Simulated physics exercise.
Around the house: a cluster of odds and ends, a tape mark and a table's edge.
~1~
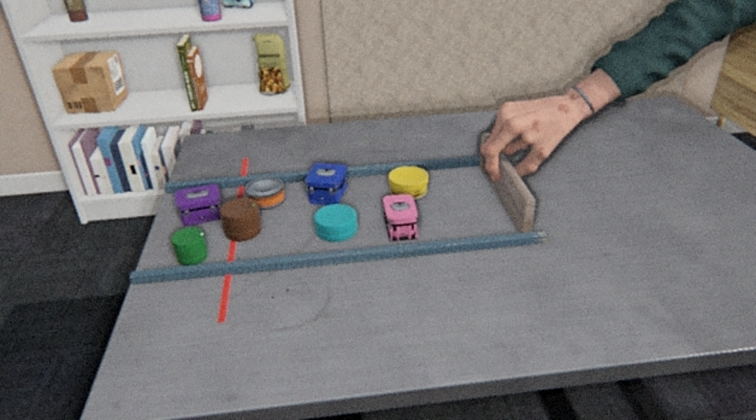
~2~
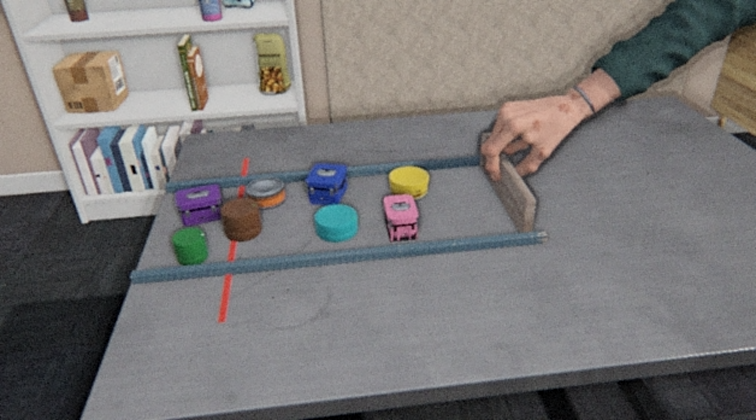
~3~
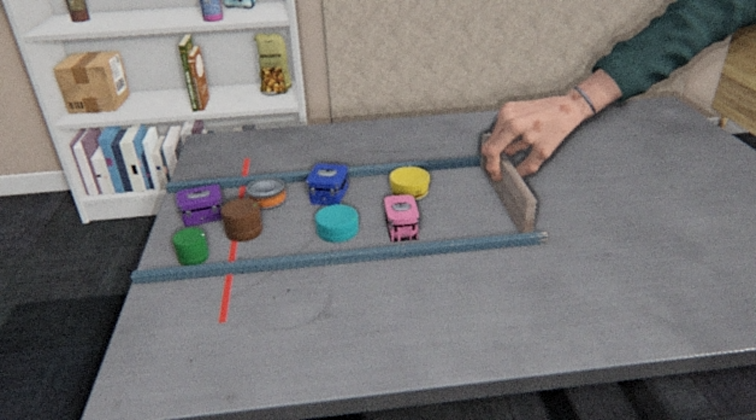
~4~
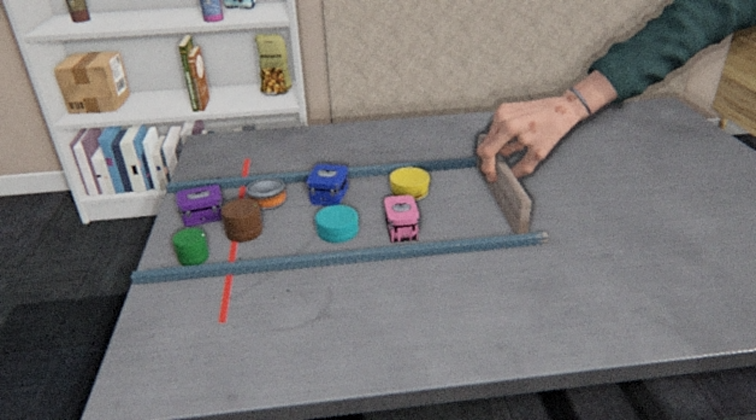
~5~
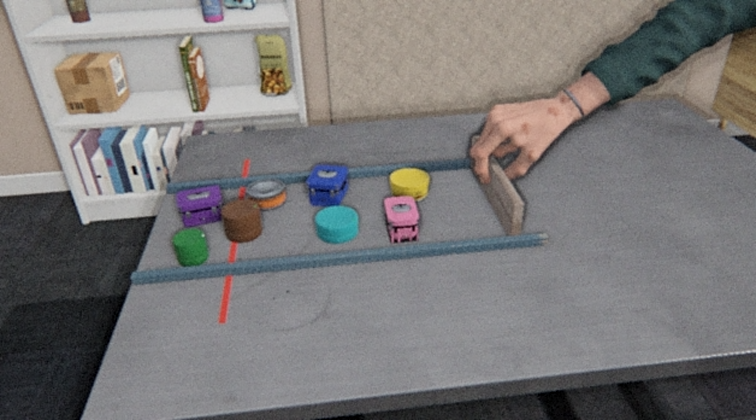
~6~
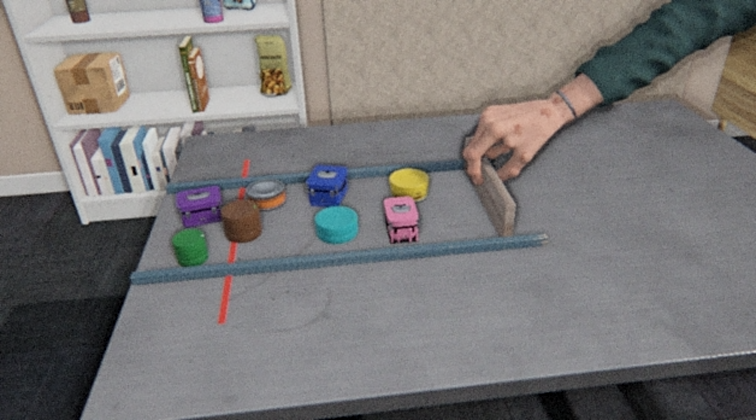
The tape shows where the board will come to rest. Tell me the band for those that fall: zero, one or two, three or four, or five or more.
Outcome: The number that fall off is one or two.
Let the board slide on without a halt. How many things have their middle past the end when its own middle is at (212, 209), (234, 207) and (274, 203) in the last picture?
The counts: 3, 2 and 0.
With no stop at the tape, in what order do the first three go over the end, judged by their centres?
In order: The purple case, the orange tin, the brown lid.
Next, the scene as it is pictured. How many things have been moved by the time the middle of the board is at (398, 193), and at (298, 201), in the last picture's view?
By then 2, and 7.
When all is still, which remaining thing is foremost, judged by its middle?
That is the brown lid.
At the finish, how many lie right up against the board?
That makes 2.
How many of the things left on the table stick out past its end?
The number is 1.
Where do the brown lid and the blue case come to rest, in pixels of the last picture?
The brown lid at (154, 223), the blue case at (183, 196).
A little later, none off yet; green lid at rest near (191, 248); purple case at rest near (201, 207); brown lid at rest near (242, 221).
Next, none off yet; green lid at rest near (191, 248); purple case moving near (194, 208); brown lid moving near (233, 221).
When it is over, the number that fall off is one or two; down, orange tin and purple case.
